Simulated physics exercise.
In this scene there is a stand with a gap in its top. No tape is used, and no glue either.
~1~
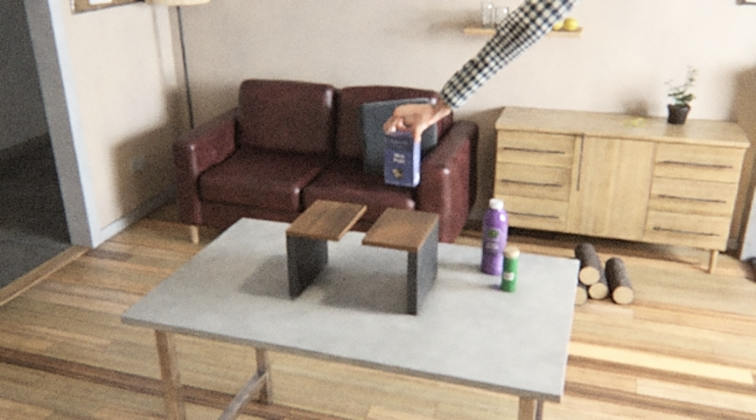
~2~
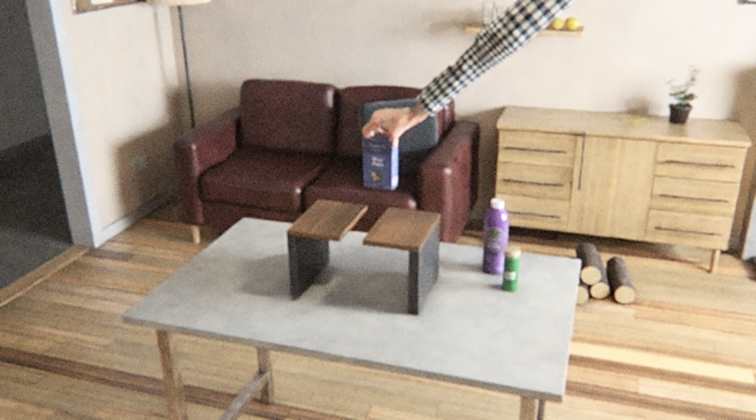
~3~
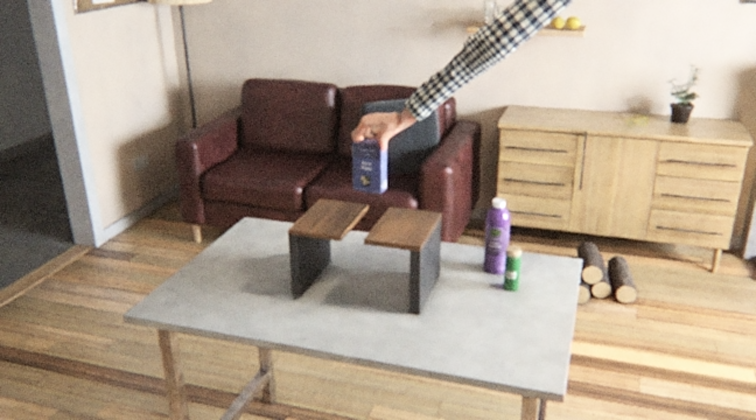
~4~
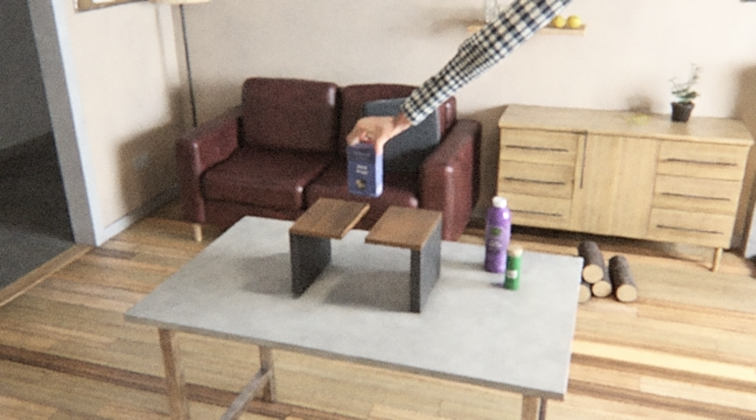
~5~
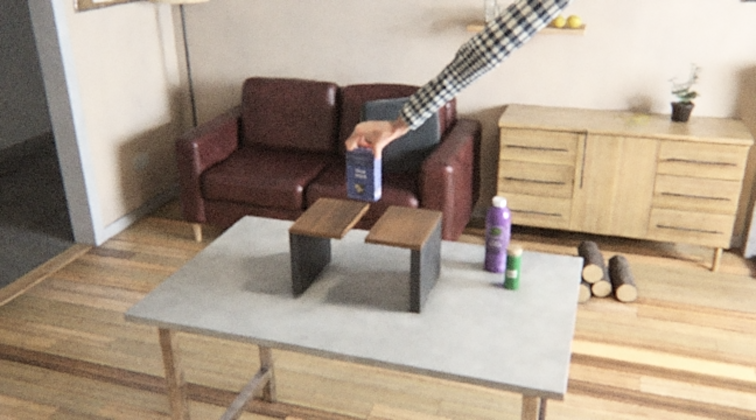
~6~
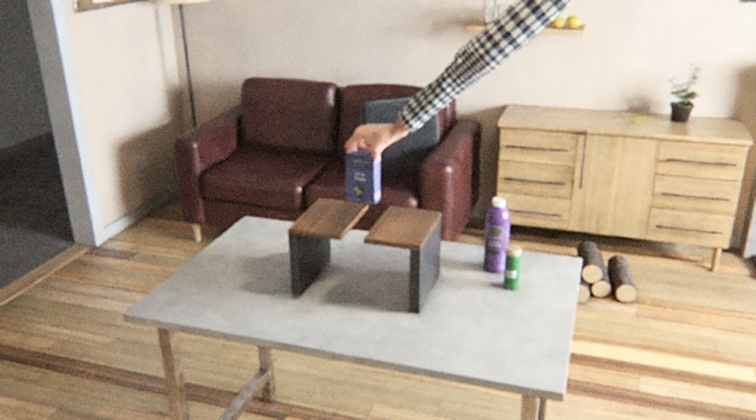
A living room with a wooden floor, dark red sofa and pale wooden sideboard is seen from slightly above, across a grey table. On the table, a stand with a gapped brown top sits left of a purple bottle and a small green shaker. A hand in a checked sleeve carries a blue packet leftward and slightly down, then holds it nearly still above the gap.
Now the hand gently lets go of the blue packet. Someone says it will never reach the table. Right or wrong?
Right.
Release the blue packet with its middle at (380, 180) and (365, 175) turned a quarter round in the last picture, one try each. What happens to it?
So, first time round it does not get through, then next time it makes it through.
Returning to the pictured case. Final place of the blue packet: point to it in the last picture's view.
Roughly (364, 197).
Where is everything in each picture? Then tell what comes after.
Being brought over the gap; blue packet (402, 158); green shaker (510, 269), in the first frame.
Being brought over the gap; blue packet (380, 162); green shaker (511, 269), in the second frame.
Being brought over the gap; blue packet (369, 166); green shaker (512, 269), in the third frame.
Being brought over the gap; blue packet (365, 169); green shaker (513, 267), in the fourth frame.
Being brought over the gap; blue packet (364, 174); green shaker (513, 267), in the fifth frame.
Poised above the slot; blue packet (363, 177); green shaker (512, 268), in the sixth frame.
Then, 0.20 s after the last picture, blue packet slid a little near (363, 193).
Then, 0.40 s after the last picture, blue packet slid about its own width near (364, 197).
At rest, moved from the start, blue packet; the other 2 in place. Seen from the same camera at the end, blue packet near (364, 197). The packet is caught.
